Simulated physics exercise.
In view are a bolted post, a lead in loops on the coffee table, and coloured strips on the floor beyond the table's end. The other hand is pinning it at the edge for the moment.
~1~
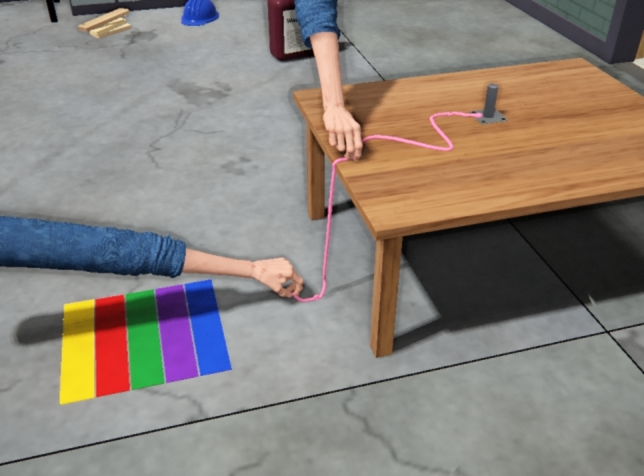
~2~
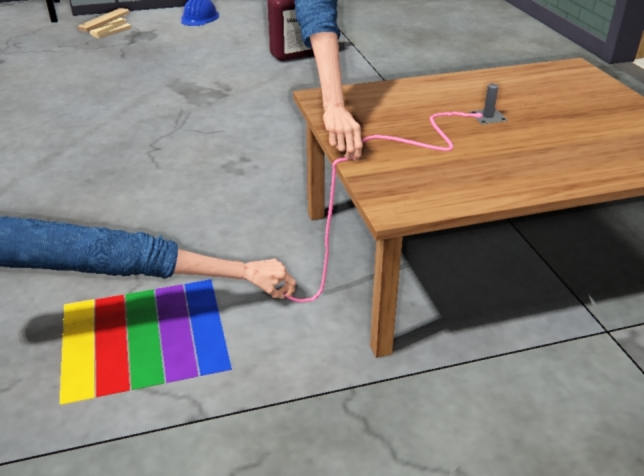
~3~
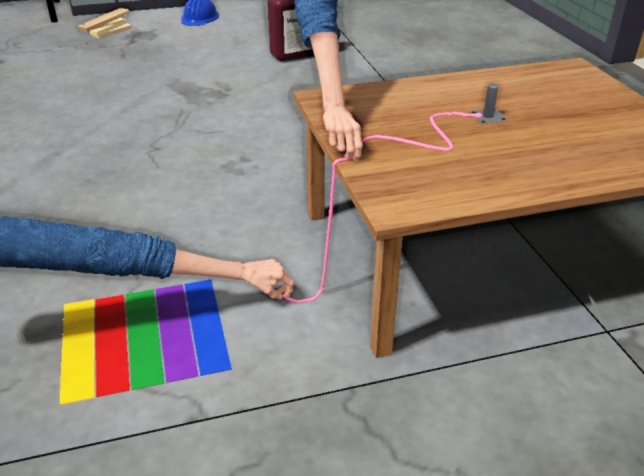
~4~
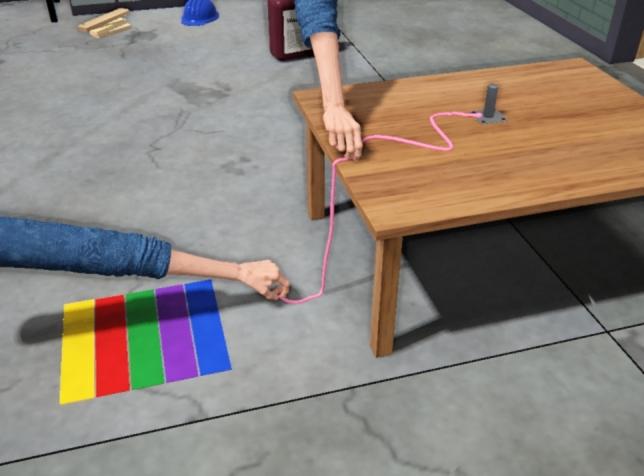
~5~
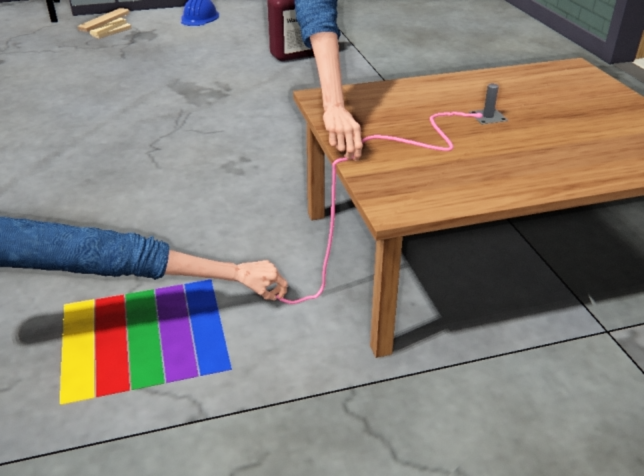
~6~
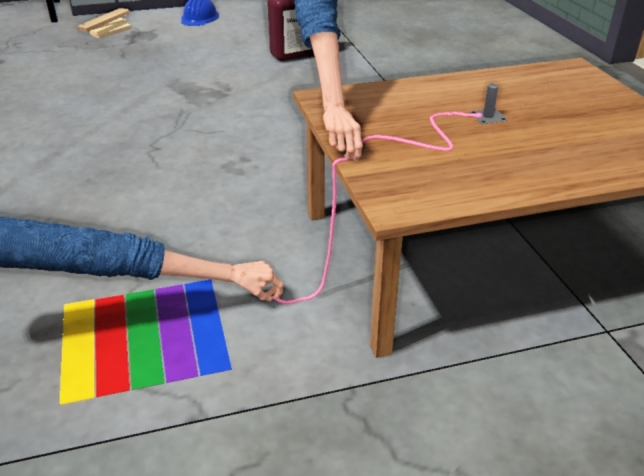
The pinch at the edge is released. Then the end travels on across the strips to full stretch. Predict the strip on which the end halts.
The yellow strip.
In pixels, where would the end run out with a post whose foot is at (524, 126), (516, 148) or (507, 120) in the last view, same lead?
About (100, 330), then (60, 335), then (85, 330).
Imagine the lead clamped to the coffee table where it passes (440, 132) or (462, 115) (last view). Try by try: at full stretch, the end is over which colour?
Red; yellow.
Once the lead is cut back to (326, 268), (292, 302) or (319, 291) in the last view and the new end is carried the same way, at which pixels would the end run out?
Roughly (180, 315), (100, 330), (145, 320).
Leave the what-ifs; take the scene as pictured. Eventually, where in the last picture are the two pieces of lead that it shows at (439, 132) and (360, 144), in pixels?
Near (408, 134) and (286, 183).
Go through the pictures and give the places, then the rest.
The first frame shows end (293, 293); blue (213, 354); purple (180, 361); green (147, 367); red (112, 374); yellow (78, 381).
The second frame shows end (285, 295); lead through (447, 114) (448, 141) (391, 138) (347, 159) (329, 222) (324, 278).
The third frame shows end (283, 295).
The fourth frame shows end (279, 296); lead through (447, 114) (448, 141) (391, 138) (347, 159) (332, 221) (324, 278).
The fifth frame shows end (277, 296).
The sixth frame shows end (273, 297); lead through (447, 114) (448, 141) (391, 138) (347, 159) (333, 221) (324, 278).
Soon after, end near (135, 322); over green.
Then, end near (93, 330); over red.
At full stretch, end near (69, 334); over yellow. It gets as far as the yellow strip.
